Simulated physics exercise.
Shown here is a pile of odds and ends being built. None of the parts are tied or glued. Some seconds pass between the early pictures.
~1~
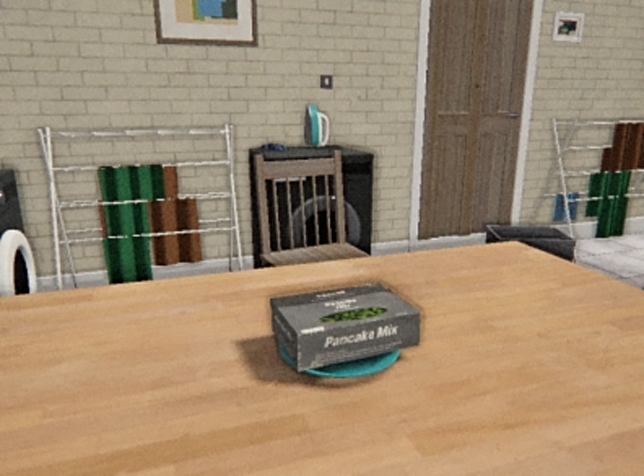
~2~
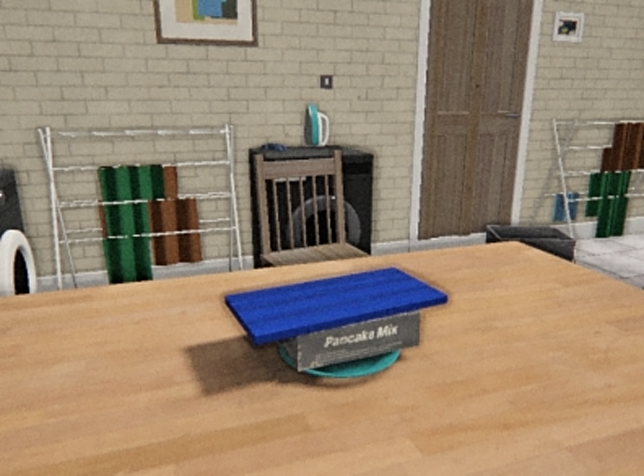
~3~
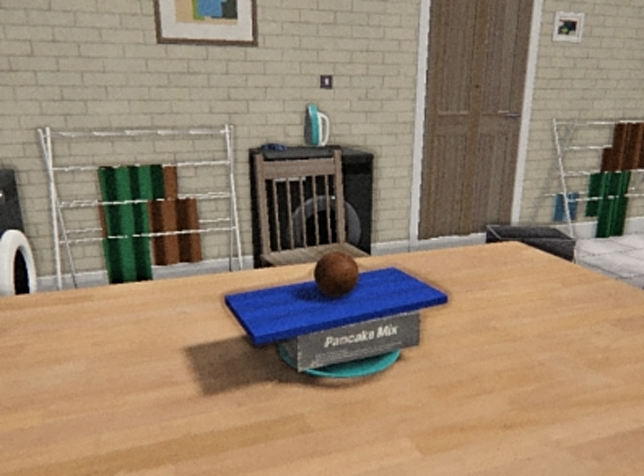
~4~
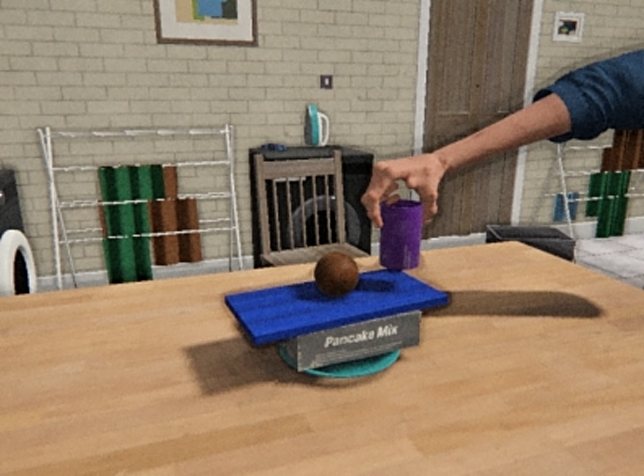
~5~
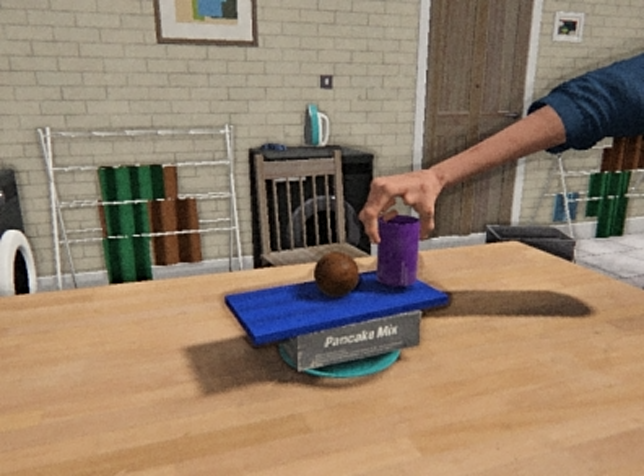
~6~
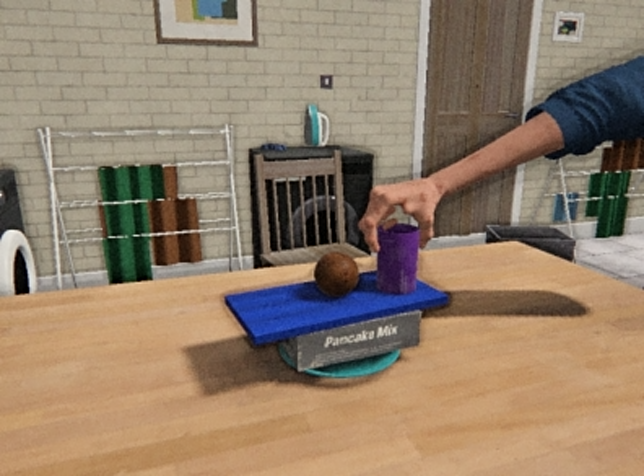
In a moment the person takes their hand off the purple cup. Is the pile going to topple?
None of it tumbles.
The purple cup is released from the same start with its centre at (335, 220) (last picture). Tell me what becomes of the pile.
What happens next is that it tips over.
Then, 0.20 s past the last view, nothing moves.
Then, 0.50 s past the last view, purple cup resting near (397, 259).
Finally, all 5 still in place. Final places as the last picture's camera would see them, purple cup near (397, 259). The pile holds.
